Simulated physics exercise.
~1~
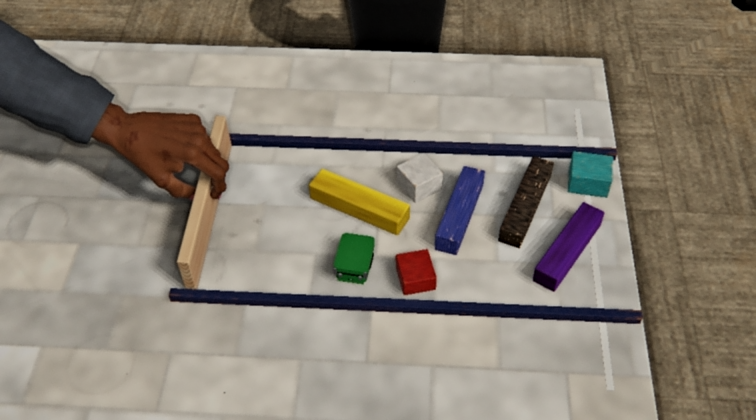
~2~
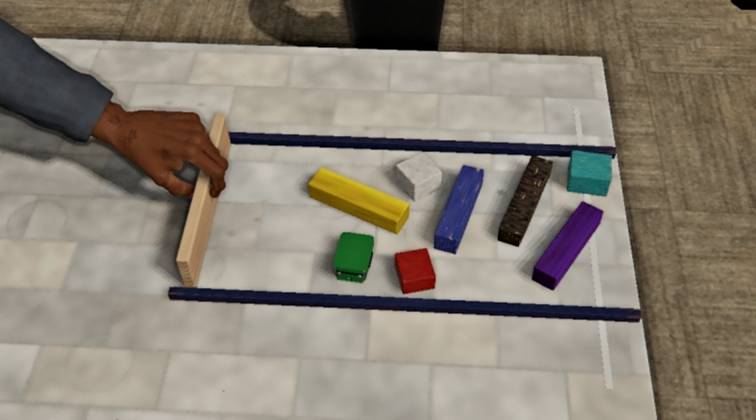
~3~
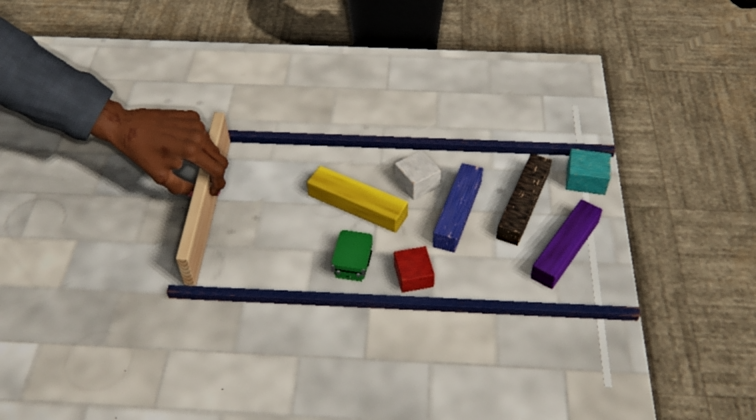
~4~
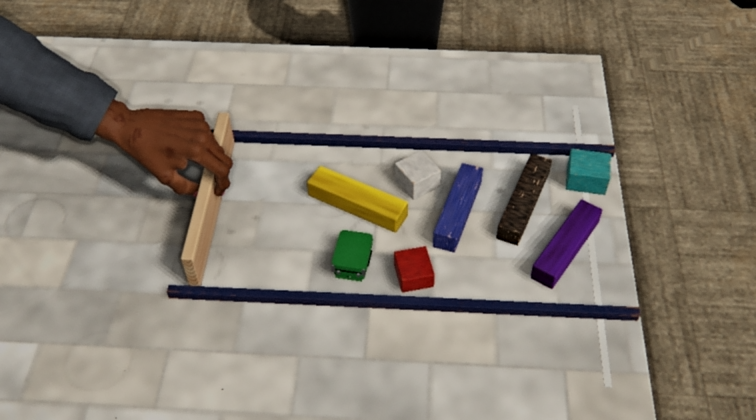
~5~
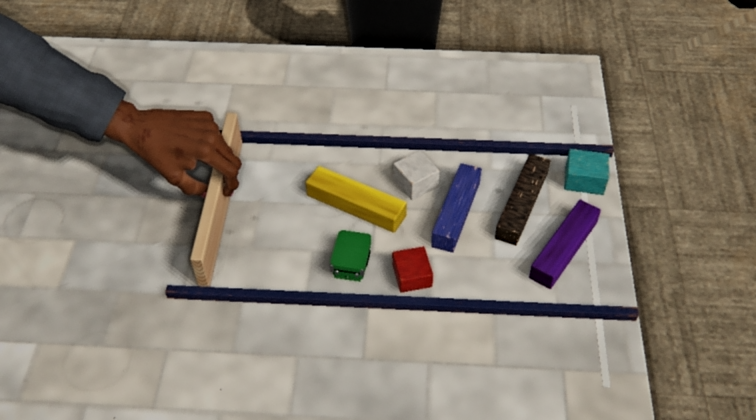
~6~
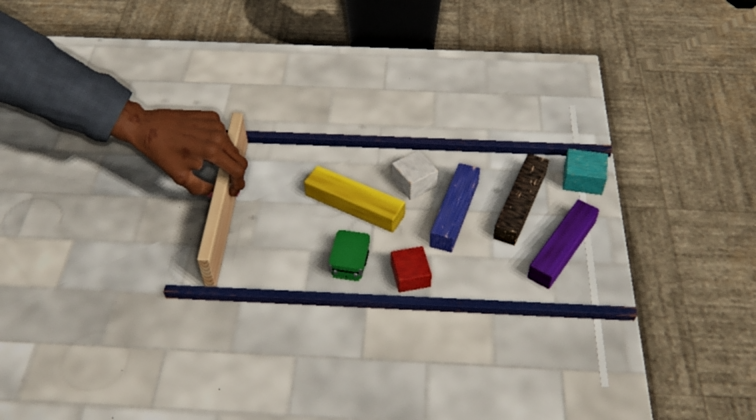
On a pale tiled tabletop, a hand holds a wooden board upright at the left end of two dark rails, with eight colourful sticks and blocks lying to its right. The board stays nearly still at first, then the hand slides it slightly right, without touching the pieces.
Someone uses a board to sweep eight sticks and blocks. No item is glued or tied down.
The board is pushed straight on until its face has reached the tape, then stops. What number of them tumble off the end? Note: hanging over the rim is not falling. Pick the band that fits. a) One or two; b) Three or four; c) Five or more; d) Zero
Option c: Five or more.
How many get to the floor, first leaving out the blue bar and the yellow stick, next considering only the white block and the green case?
I'd say 4 the first time and 4 the second time.
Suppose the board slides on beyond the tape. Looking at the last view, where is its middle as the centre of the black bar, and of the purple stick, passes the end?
Black bar: (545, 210); purple stick: (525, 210).
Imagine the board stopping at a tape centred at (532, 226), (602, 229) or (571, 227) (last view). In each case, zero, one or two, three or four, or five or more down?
Place one: One or two; place two: Five or over; place three: Either three or four.
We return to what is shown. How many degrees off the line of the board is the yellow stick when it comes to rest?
I'd put it at about 25°.
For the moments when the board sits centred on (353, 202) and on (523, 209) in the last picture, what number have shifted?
Tally: First 3; then 8.
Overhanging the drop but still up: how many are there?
In total, 1 of them.
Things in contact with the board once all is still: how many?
Number: 3.
Soon after, none off yet; turquoise block at rest near (585, 172); purple stick at rest near (564, 243); black bar at rest near (522, 198).
Then, none off yet; turquoise block at rest near (585, 172); purple stick moving near (573, 246); black bar moved a little near (547, 190).
By the end, the number that fall off is five or more; fallen, red block, blue bar, black bar, purple stick and turquoise block.
